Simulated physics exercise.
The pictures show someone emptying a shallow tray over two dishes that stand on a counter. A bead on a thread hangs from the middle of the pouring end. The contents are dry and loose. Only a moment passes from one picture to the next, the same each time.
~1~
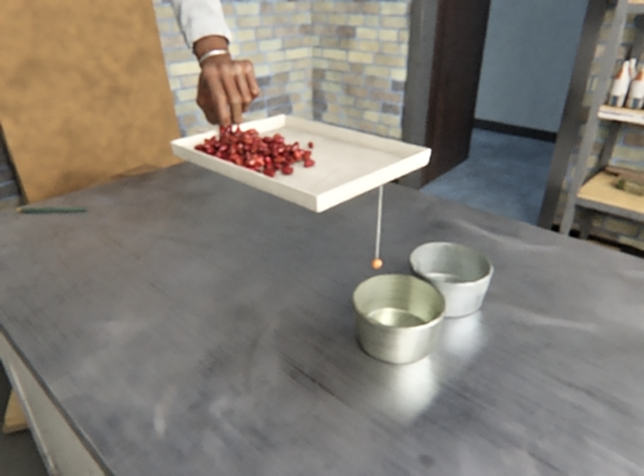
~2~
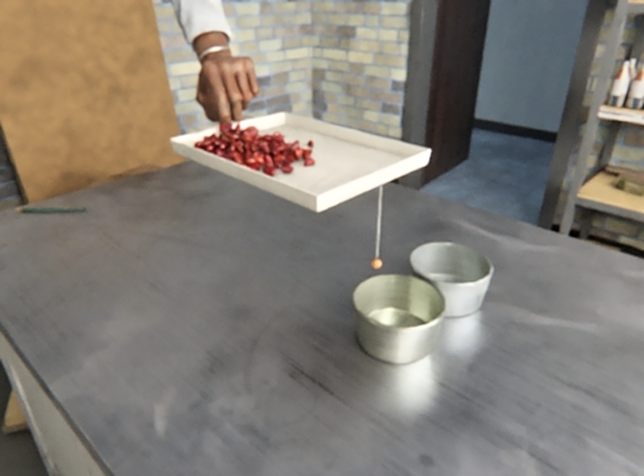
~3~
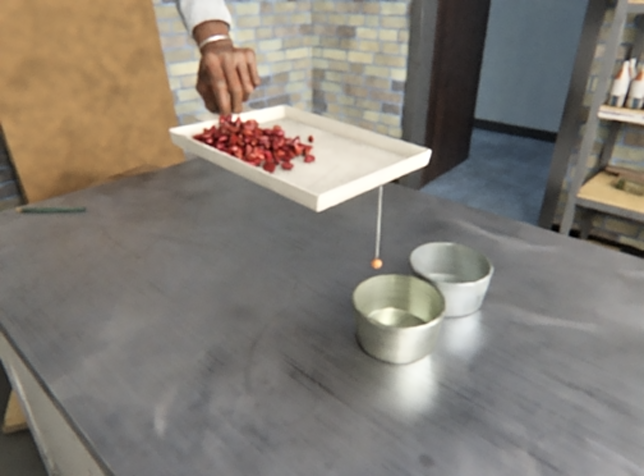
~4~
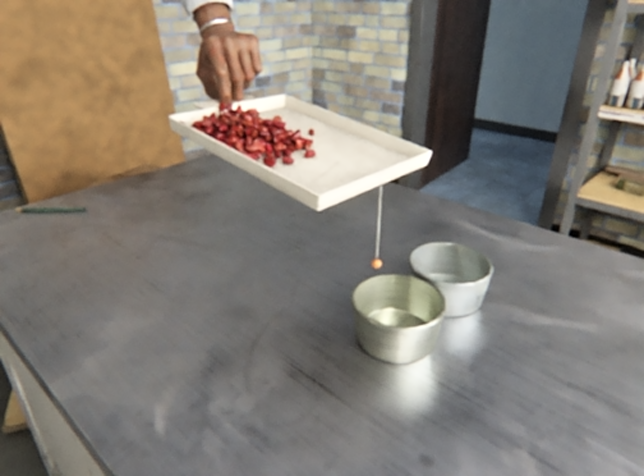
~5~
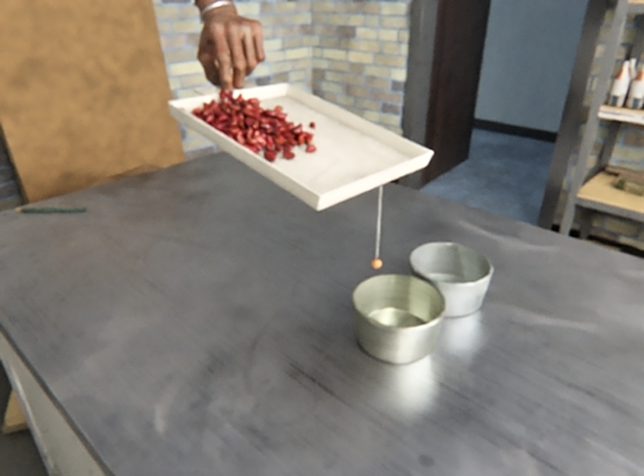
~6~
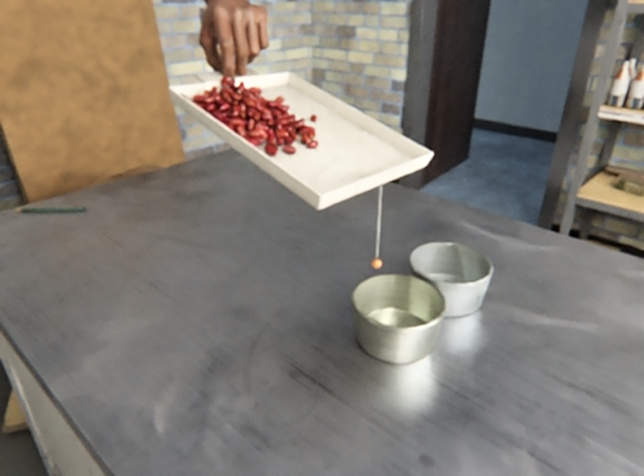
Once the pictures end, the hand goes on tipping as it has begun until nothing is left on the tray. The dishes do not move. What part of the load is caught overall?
Together they catch over half.
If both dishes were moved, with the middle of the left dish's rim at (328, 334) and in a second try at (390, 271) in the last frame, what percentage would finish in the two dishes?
First some 50, then 30 per cent.
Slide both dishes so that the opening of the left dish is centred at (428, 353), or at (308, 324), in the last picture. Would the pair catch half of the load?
First under half, then not half.
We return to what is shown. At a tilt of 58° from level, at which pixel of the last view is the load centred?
Roughly at (379, 163).
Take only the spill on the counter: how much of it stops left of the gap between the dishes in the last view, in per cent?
Some 40 per cent.
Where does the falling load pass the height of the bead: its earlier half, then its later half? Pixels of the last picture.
Around (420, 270) and then (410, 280).
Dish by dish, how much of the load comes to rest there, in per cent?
About: Left dish 50, right dish 30 per cent.
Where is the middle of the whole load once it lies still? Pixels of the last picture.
Near (416, 325).
Shortly afterwards, tray tipped steeply; the bulk on the tray; only a few in the right dish; a little in the air.
Next, tray tipped right over; near half on the tray; a little in the left dish; a little in the right dish; a little outside both; only a few in the air.
Some moments later, tray tipped past a quarter turn; near half in the left dish; near a quarter in the right dish; near a quarter outside both.
In the end, tray tipped past a quarter turn; near half in the left dish; near a quarter in the right dish; near a quarter outside both.
